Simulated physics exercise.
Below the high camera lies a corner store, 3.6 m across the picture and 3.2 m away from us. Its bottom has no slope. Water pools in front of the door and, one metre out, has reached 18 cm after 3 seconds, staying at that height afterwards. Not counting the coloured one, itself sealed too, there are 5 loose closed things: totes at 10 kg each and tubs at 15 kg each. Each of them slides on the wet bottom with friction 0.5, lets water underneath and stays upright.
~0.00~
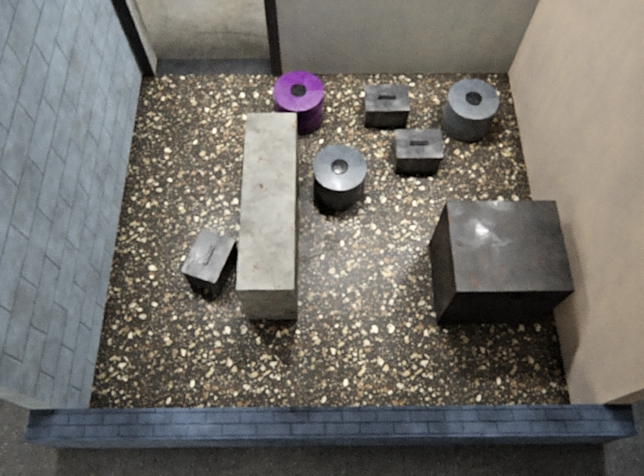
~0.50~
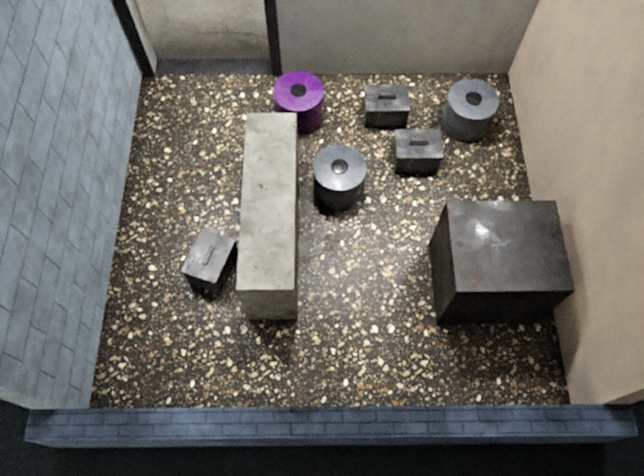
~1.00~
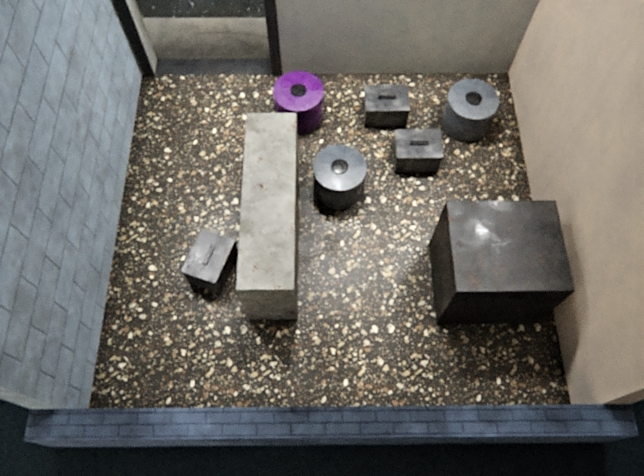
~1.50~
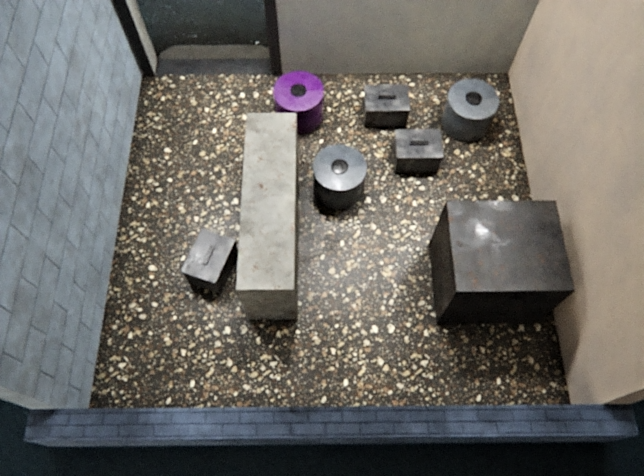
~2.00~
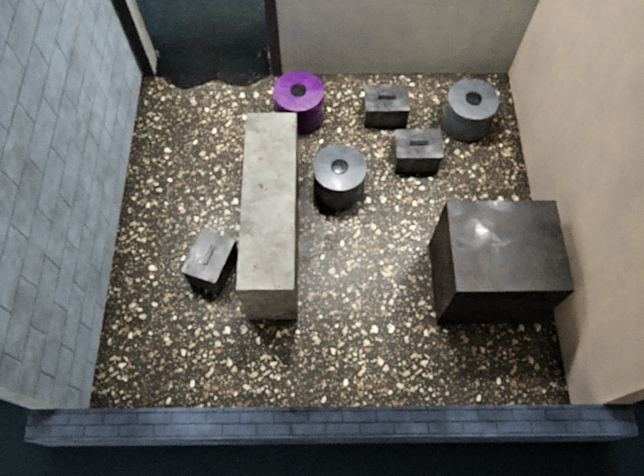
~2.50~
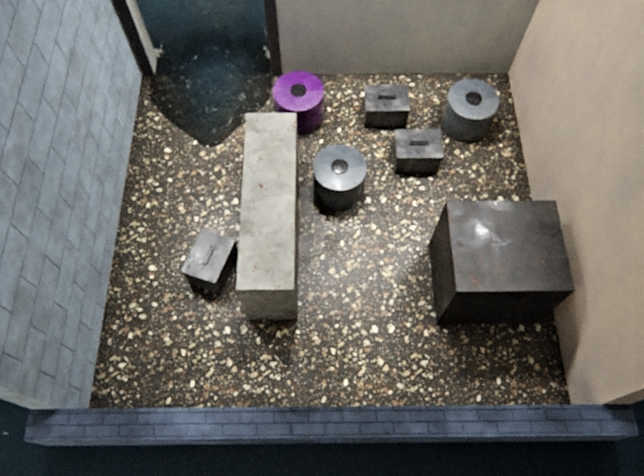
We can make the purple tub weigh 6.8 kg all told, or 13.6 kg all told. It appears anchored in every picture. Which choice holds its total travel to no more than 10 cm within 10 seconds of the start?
Extra weight is needed.
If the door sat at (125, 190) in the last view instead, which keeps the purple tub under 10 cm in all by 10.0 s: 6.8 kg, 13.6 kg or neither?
Then neither weight holds it.
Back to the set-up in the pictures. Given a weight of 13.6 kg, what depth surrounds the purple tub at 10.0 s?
Something like 5 centimetres.
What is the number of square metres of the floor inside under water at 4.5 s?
About 4.5 m2.
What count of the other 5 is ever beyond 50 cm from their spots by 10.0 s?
The total is 1.
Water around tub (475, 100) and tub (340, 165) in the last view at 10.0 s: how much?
Around 5 cm and 6 cm.
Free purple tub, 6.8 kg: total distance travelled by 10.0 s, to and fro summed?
Roughly 40 cm.
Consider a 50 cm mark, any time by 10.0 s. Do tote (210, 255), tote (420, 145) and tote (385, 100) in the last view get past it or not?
Well, that's beyond half a metre, below half a metre, and below half a metre.
After 3.5 s the purple tub would be 0 cm from its start with 6.8 kg and 0 cm from its start with 13.6 kg; 2 cm of water round it then.
After 4.5 s the purple tub would be 17 cm from its start with 6.8 kg and 0 cm from its start with 13.6 kg; 4 cm of water round it then.
After 7.0 s the purple tub would be 25 cm from its start with 6.8 kg and 0 cm from its start with 13.6 kg; 5 cm of water round it then.
After 10.0 s the purple tub would be 30 cm from its start with 6.8 kg and 0 cm from its start with 13.6 kg; 5 cm of water round it then.
